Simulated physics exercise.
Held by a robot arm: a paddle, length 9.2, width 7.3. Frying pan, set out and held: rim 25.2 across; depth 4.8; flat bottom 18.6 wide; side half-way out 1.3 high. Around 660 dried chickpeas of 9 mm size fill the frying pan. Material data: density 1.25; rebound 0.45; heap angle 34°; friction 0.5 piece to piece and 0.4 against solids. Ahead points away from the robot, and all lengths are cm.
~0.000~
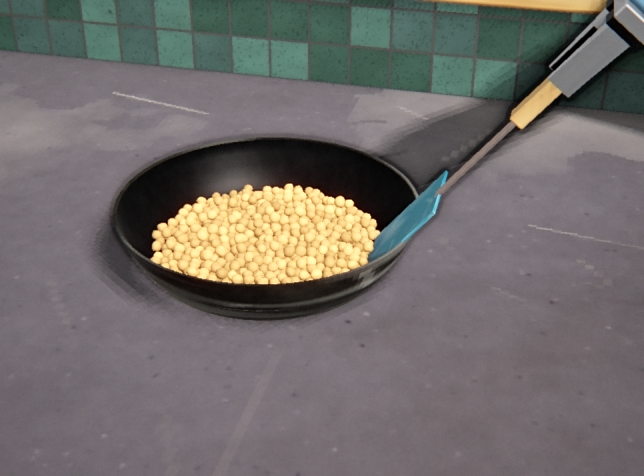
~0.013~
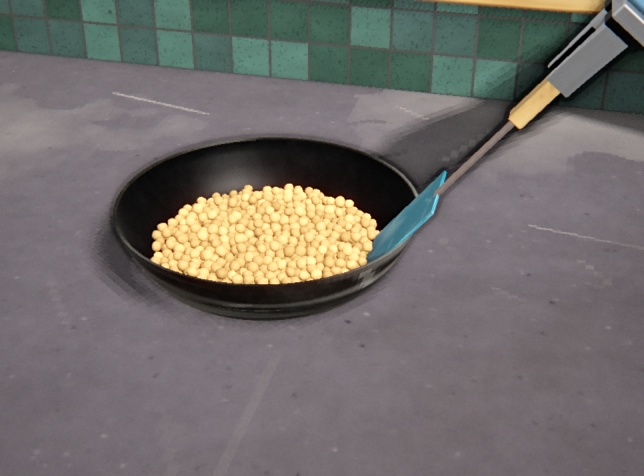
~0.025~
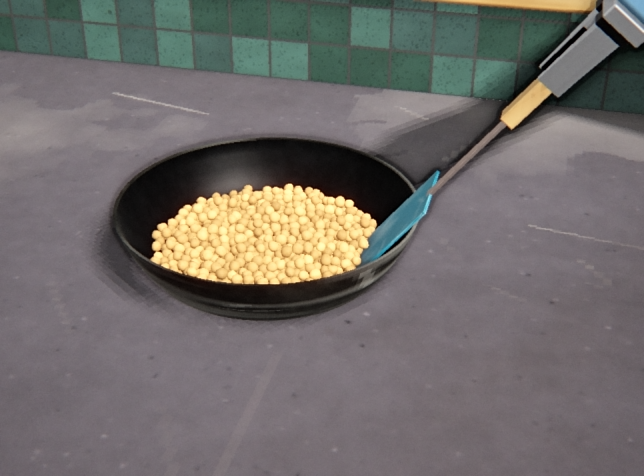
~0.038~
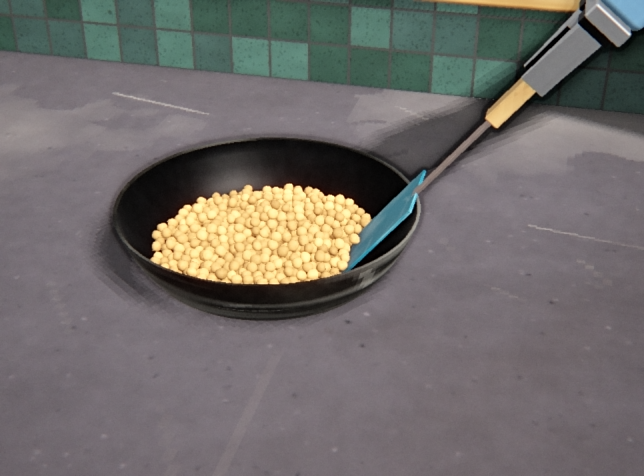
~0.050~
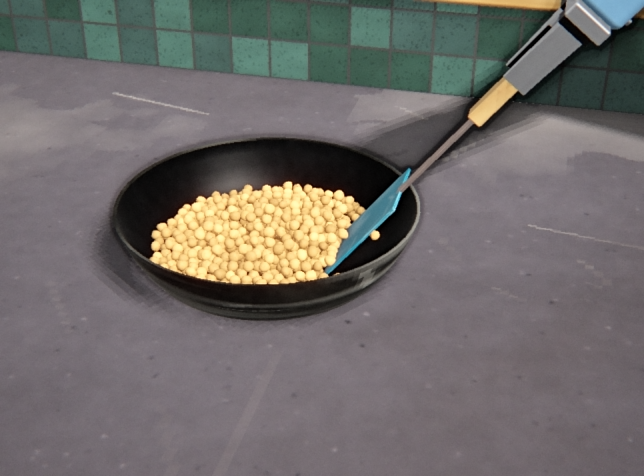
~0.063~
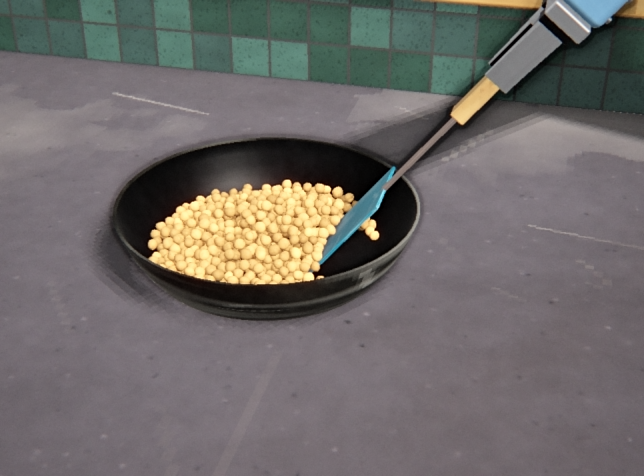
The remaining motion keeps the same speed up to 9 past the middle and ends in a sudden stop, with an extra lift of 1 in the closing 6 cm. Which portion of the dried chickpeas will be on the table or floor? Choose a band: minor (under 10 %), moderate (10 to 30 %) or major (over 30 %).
Moderate.
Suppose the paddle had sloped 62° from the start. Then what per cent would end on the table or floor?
It would be near 20 per cent.
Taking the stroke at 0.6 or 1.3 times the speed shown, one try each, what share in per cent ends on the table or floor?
Around 5 per cent, then around 20 per cent, would end on the table or floor.
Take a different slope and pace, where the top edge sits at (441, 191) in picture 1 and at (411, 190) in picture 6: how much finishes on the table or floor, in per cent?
Roughly 5 percent ends up there.
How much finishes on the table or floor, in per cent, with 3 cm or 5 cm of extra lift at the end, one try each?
Try one gives about 15 in a hundred, try two about 15 in a hundred.
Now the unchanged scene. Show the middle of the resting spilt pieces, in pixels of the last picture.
(53, 214) or thereabouts.
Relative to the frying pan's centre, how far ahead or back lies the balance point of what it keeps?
4.0 cm ahead.
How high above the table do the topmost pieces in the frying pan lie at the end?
About 5.0 cm above the table.
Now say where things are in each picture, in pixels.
The first picture shows the paddle top edge at (441, 191), sloping 52°; upper third of the load around (275, 235), from x 155 to 375, top at y 190; 660 in the frying pan.
The second picture shows the paddle top edge at (439, 191), sloping 52°; upper third of the load around (275, 235), from x 155 to 375, top at y 190.
The third picture shows the paddle top edge at (432, 191), sloping 52°; upper third of the load around (278, 235), from x 155 to 375, top at y 190.
The fourth picture shows the paddle top edge at (418, 190), sloping 52°; upper third of the load around (285, 234), from x 155 to 375, top at y 190.
The fifth picture shows the paddle top edge at (402, 189), sloping 52°; upper third of the load around (282, 229), from x 155 to 375, top at y 185.
The sixth picture shows the paddle top edge at (386, 187), sloping 52°; upper third of the load around (276, 225), from x 150 to 375, top at y 185; 660 in the frying pan.
After 0.11 s, sloping 52°, highest piece 6 above the table; 660 in the frying pan.
After 0.15 s, sloping 52°, highest piece 6 above the table; 660 in the frying pan.
After 0.37 s, sloping 52°, highest piece 14 above the table; 553 in the frying pan, 72 on the table or floor, 35 on the blade or in flight.
After 1.42 s, sloping 52°, highest piece 5 above the table; 551 in the frying pan, 109 on the table or floor.
In the end, 551 in the frying pan, 109 on the table or floor. That is 17 % on the table or floor.
